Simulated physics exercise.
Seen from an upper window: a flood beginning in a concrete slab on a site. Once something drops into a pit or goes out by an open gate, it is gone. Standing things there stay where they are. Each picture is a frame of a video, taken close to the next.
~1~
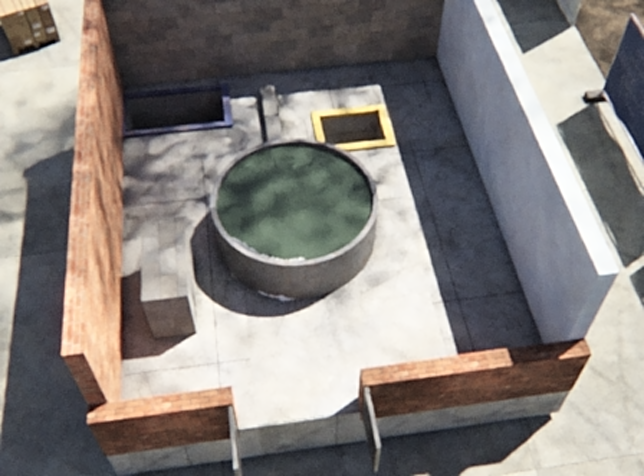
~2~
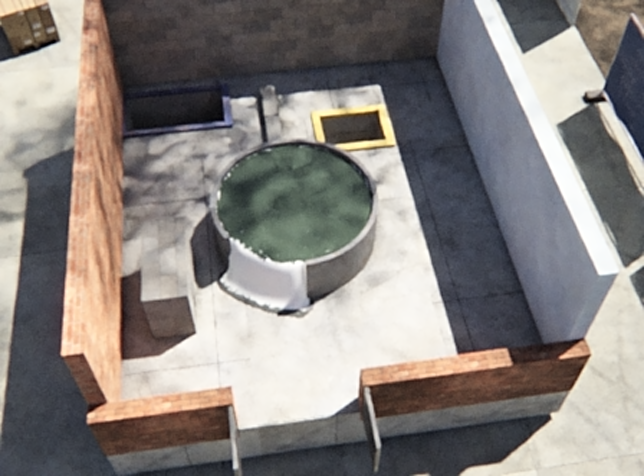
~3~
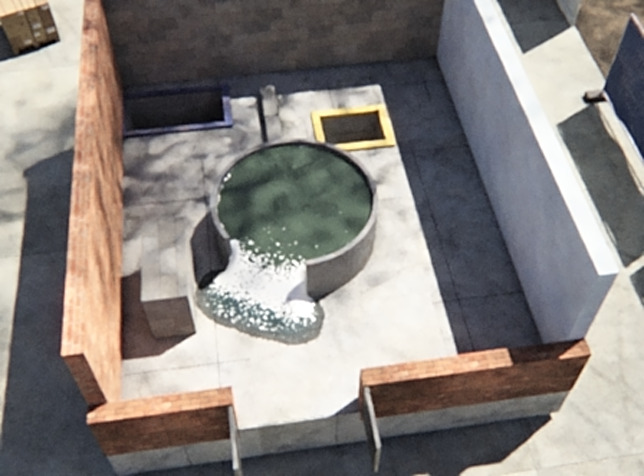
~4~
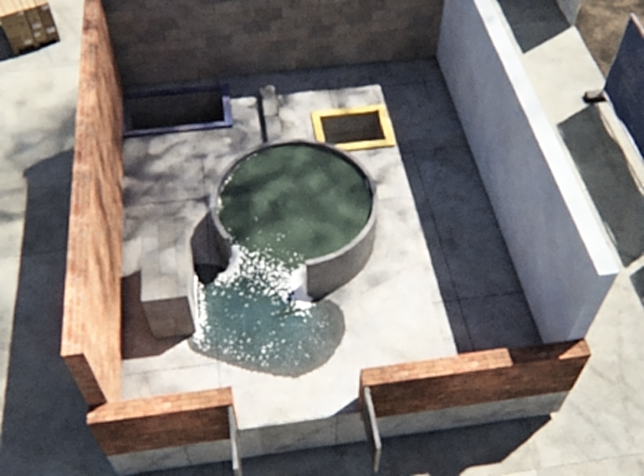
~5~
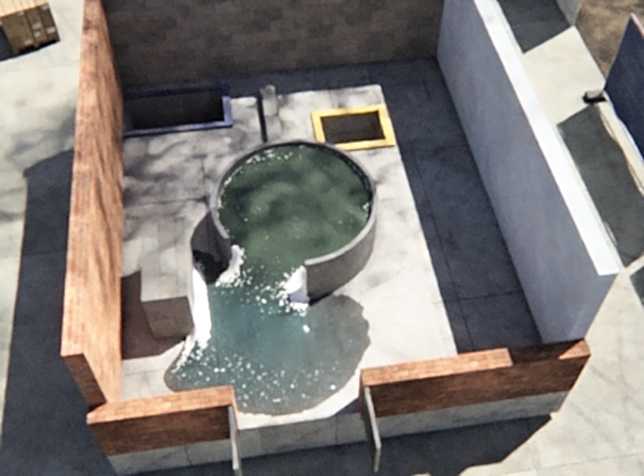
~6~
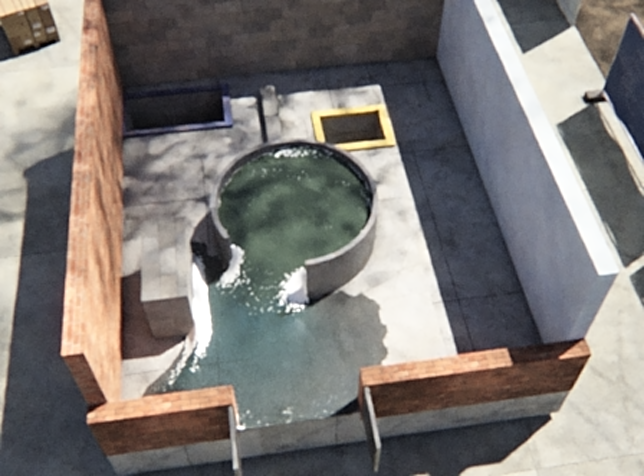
At the start, a round tank of green water stands whole and still inside a walled concrete yard. Its near side opens and white, foaming water bursts through, spreading across the slab toward the viewer. The pool widens, reaching the low brick wall and the gap in it by the end.
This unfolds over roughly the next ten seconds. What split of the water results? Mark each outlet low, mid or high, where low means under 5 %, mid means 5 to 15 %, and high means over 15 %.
Marks - gate: High, yellow pit: Low, blue pit: Mid.
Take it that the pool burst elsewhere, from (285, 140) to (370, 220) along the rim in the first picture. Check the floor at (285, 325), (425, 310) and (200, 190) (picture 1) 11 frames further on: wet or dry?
First spot spared, second spot spared, third spot spared.
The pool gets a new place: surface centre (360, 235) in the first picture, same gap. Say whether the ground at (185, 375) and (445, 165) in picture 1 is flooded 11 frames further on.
Looking at the two spots in order, the first is waterlogged and the second is bone-dry.
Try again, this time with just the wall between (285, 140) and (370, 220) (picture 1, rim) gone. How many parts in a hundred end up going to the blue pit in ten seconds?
In per cent: Blue 8.
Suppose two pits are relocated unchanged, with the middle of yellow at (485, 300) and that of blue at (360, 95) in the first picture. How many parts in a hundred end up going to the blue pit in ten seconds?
Share, blue pit, approx.: 2 in a hundred.
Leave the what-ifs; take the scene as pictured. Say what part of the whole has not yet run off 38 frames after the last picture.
About 52 per cent.
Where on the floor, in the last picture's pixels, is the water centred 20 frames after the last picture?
Point: (248, 273).
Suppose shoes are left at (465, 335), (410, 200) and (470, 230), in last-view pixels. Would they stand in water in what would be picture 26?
Point 1: Inundated; point 2: Unwetted; point 3: Unwetted.
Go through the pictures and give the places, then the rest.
The pool at (295, 201) is whole and still, in the first picture.
Water pours out at (265, 280) and has run to (309, 305), in the second picture.
Water pours out at (265, 282) and has run to (309, 334), in the third picture.
Water pours out at (265, 283) and has run to (297, 371), in the fourth picture.
The front is at (172, 383), out from the gap at (265, 283), in the fifth picture.
The front is at a hidden place, out from the gap at (265, 282), in the sixth picture.
A moment on, water covers 20 % of the floor; the gate 5 %, the yellow pit 0 %, the blue pit 0 %.
Next, water covers 30 % of the floor; the gate 13 %, the yellow pit 0 %, the blue pit 0 %.
Then, water covers 35 % of the floor; the gate 24 %, the yellow pit 0 %, the blue pit 2 %.
Later, water covers 45 % of the floor; the gate 39 %, the yellow pit 0 %, the blue pit 10 %.
In the end, water covers 50 % of the floor; the gate 49 %, the yellow pit 0 %, the blue pit 12 %.
